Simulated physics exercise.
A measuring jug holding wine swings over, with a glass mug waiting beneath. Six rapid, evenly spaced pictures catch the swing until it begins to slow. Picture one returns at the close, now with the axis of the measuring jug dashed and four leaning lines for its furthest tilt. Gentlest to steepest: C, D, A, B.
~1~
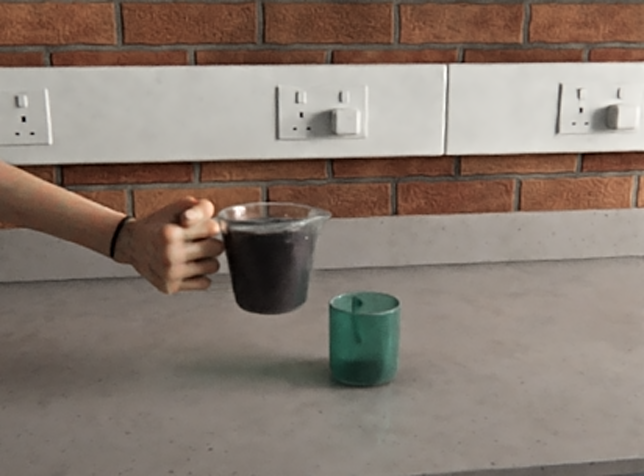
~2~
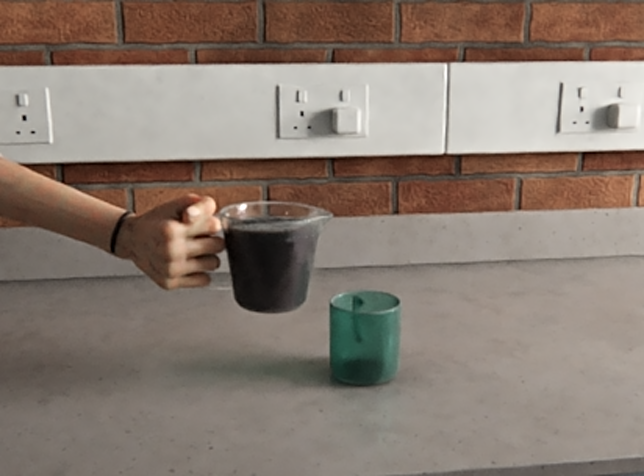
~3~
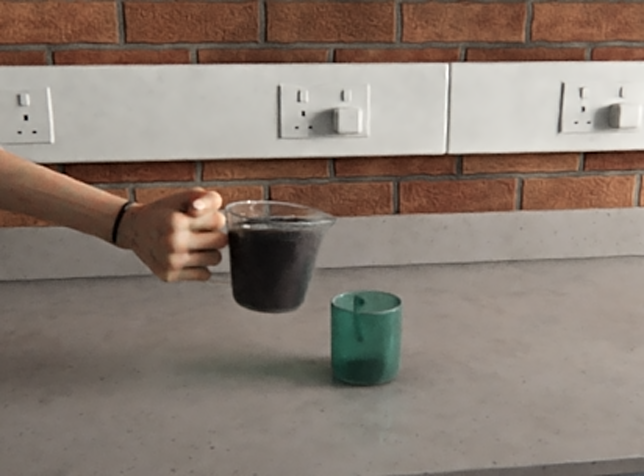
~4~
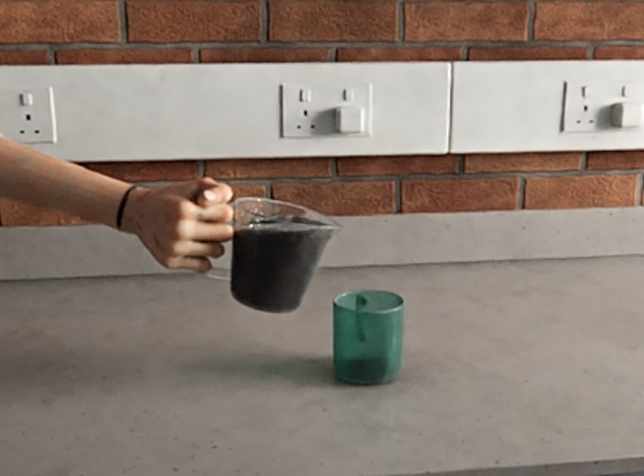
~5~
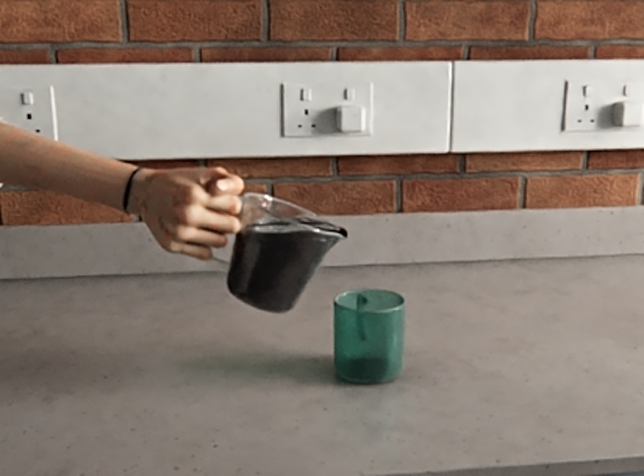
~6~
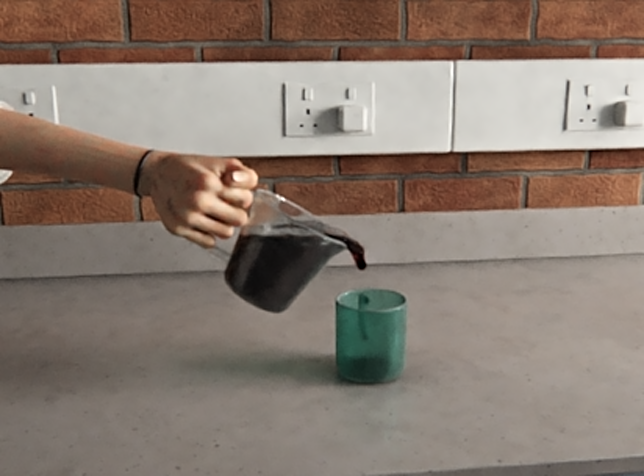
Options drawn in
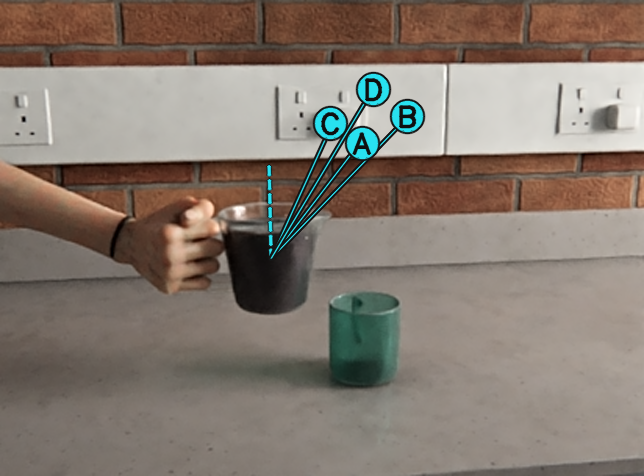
On a grey countertop by a brick wall, a hand held a clear jug of dark liquid near a green glass, then tilted it rightward until the liquid began running over the lip.
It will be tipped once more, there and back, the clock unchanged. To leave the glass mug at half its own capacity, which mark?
Take B.
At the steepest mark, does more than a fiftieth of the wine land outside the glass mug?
No, it does not.
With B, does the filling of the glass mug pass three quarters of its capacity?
No, it does not.
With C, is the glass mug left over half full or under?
Under half.
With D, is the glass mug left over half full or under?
Under half.
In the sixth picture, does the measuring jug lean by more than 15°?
Yes.
On the marked copy, A at (350, 155); B at (396, 128); C at (324, 140); D at (364, 103).
For tilt A, the glass mug ends with about 36 % of what it can hold.
For tilt B, the glass mug ends with about 50 % of what it can hold.
For tilt C, the glass mug ends with about 13 % of what it can hold.
For tilt D, the glass mug ends with about 24 % of what it can hold.
